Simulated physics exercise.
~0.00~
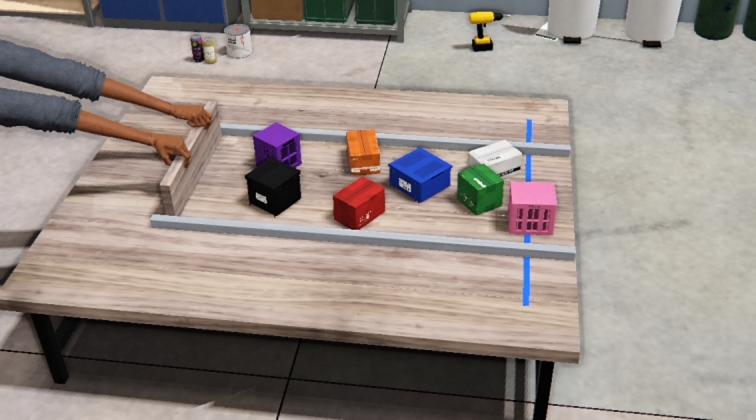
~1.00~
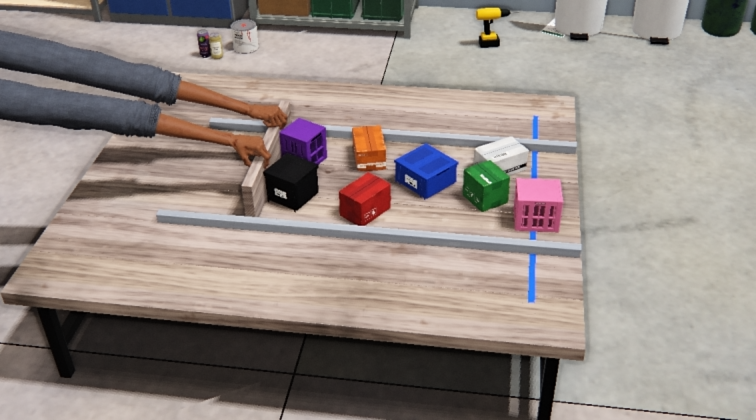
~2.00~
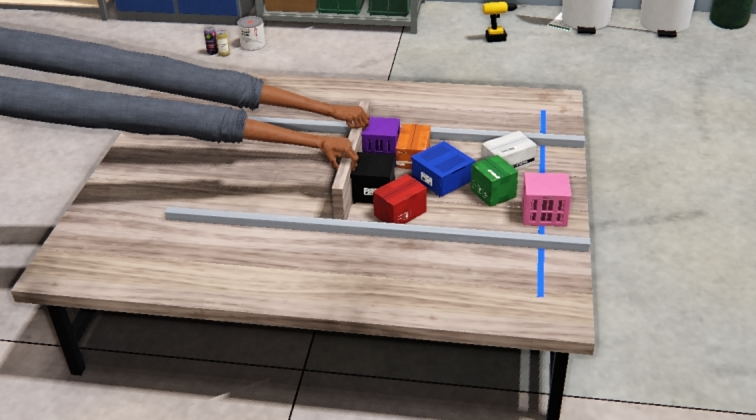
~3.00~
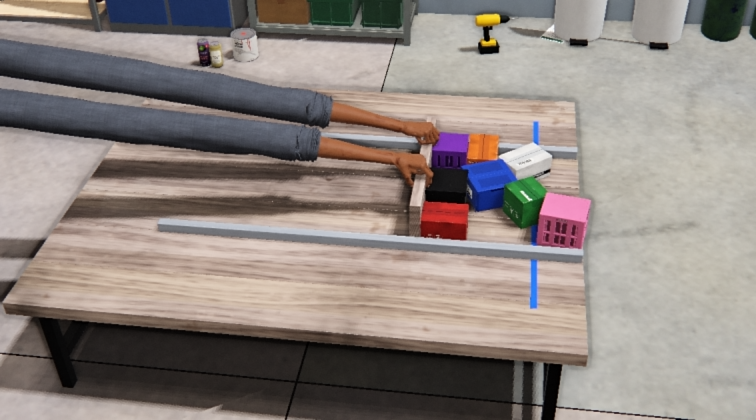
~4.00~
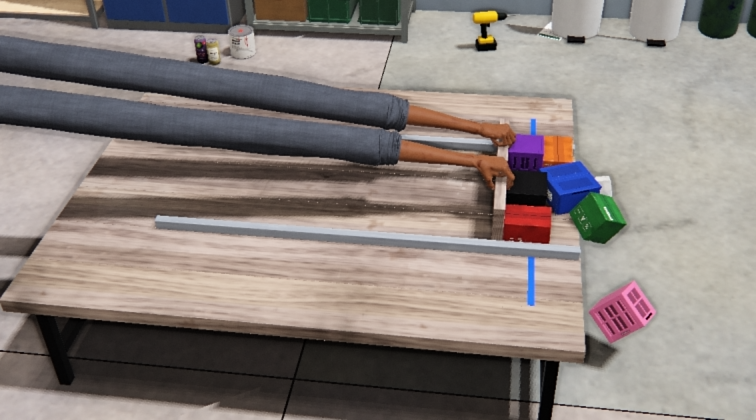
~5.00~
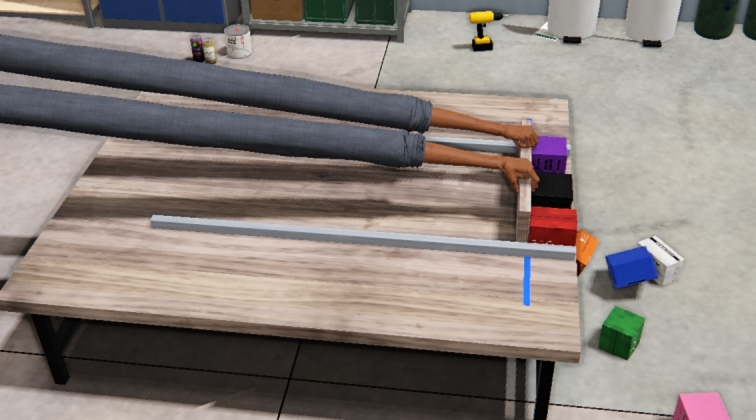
Two hands pushed an upright plank rightward across a wooden table, bunching up colorful boxes and crates and shoving the pink, green, white, blue and orange ones off the right end, while the purple, black and red ones stayed against the plank at the edge.
